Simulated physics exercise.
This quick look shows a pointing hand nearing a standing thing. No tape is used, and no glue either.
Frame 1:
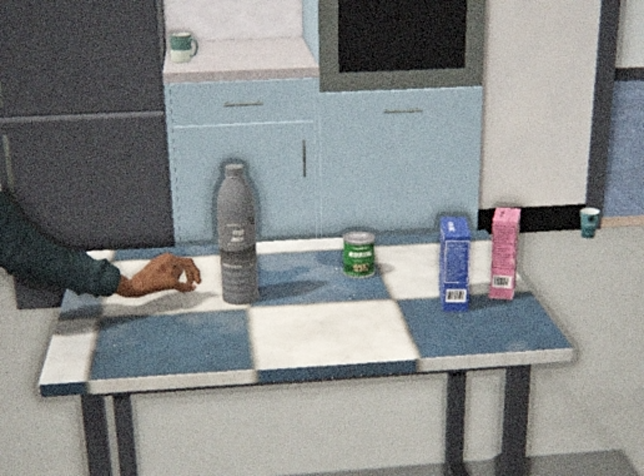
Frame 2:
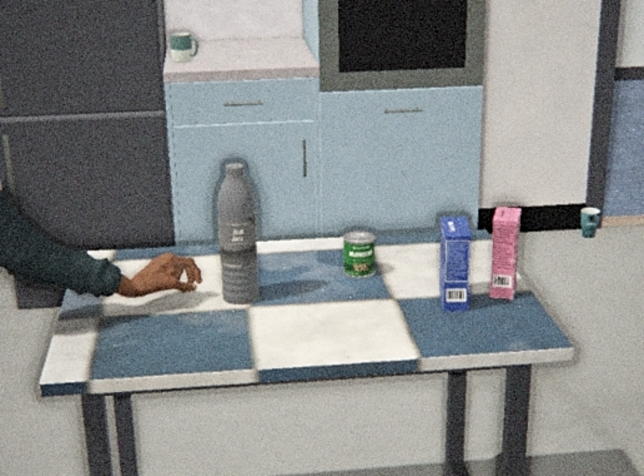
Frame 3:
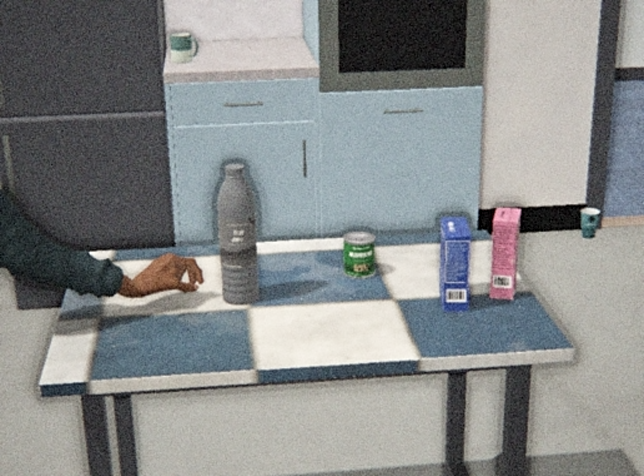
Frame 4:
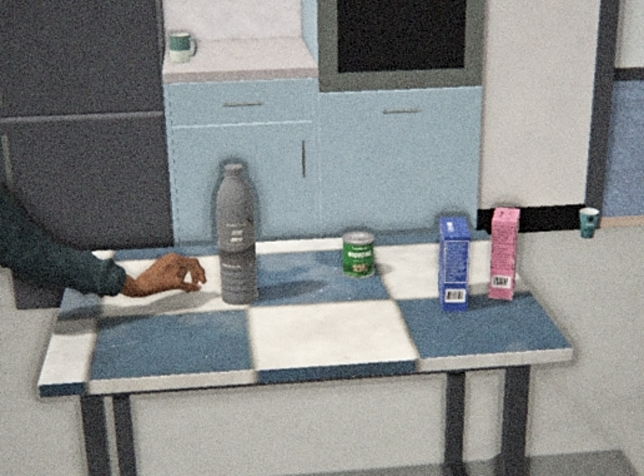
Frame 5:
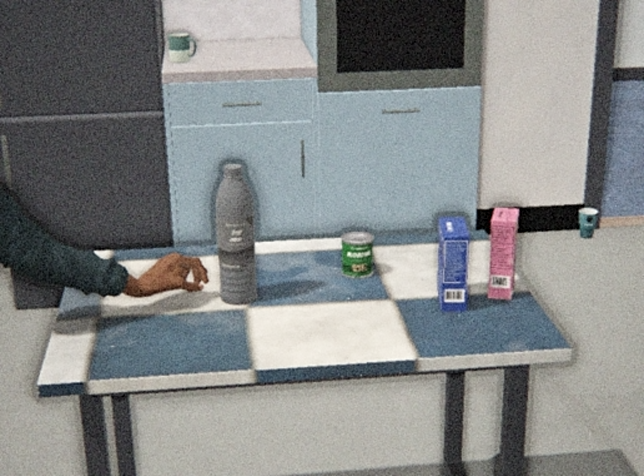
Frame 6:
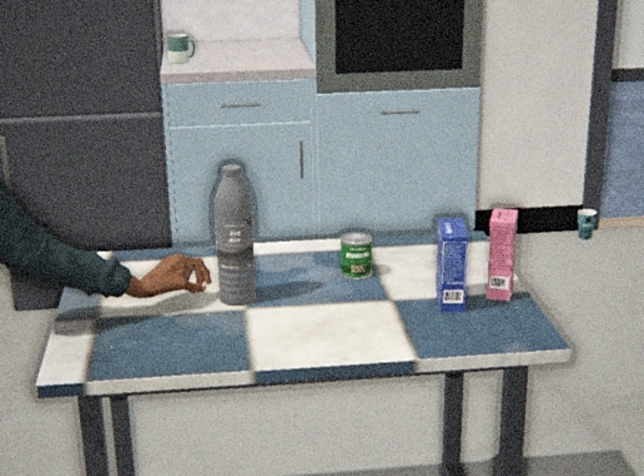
A dark-sleeved hand edges in from the left over a blue-and-white checked table in a kitchen, seen from the front and slightly above. A grey bottle stands left of centre, with a green can near the middle, blue and pink cartons at right, and pale blue cabinets behind. The hand, its fingers curled, creeps slightly rightward, narrowing the gap to the upright bottle, while the view barely shifts.
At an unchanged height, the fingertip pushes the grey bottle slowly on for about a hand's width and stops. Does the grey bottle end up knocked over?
Honestly, it doesn't tip after that.
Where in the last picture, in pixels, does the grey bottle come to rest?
Near pixel (293, 232).
Then, 0.40 s on from there, grey bottle shifted a little near (244, 234).
Then, 0.80 s on from there, grey bottle shifted about its own width near (264, 233).
Then, 1.20 s on from there, grey bottle shifted about its own width near (283, 232).
In the end, moved from the start, grey bottle. At the end, from the last picture's camera, grey bottle near (293, 232).
